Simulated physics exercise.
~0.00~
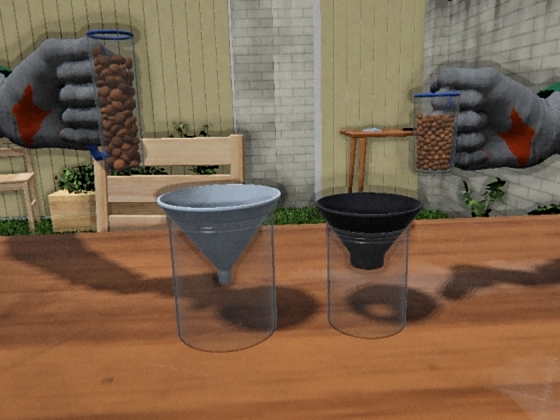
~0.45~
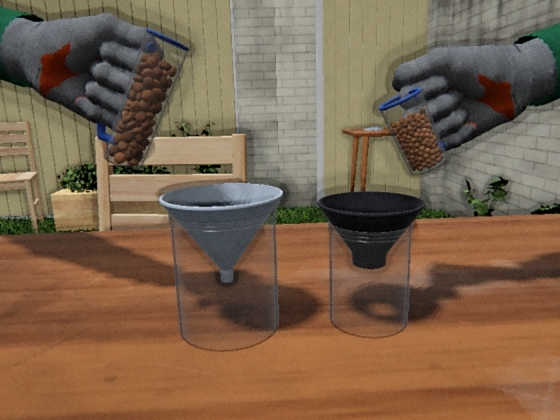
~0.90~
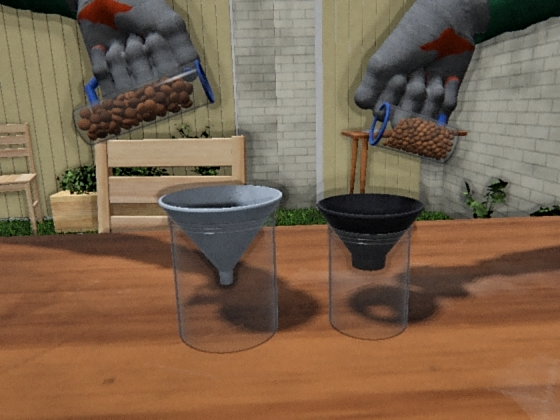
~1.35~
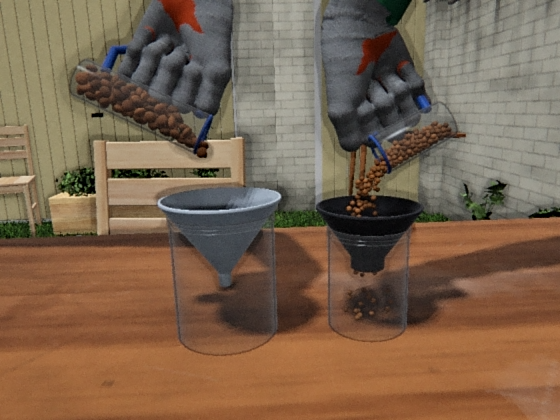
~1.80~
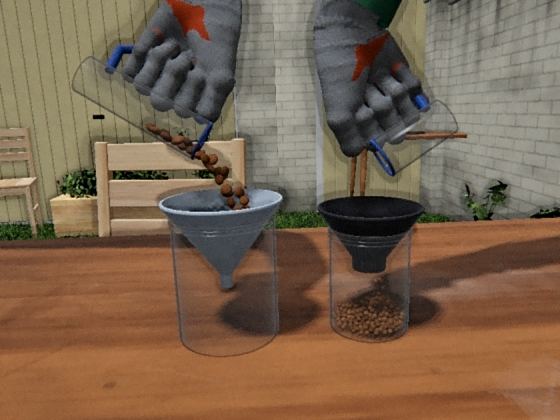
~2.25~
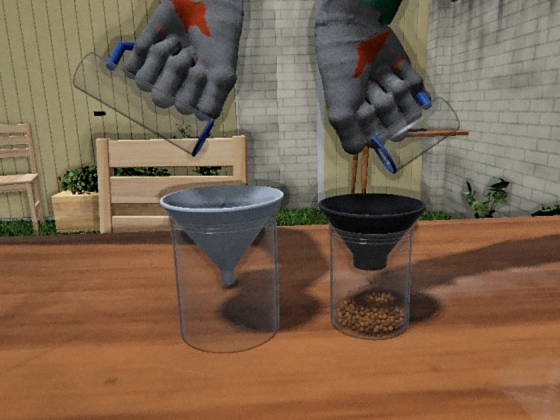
Gloved hands tip two cups; the left brown pieces clog the funnel, the right ones drain through.
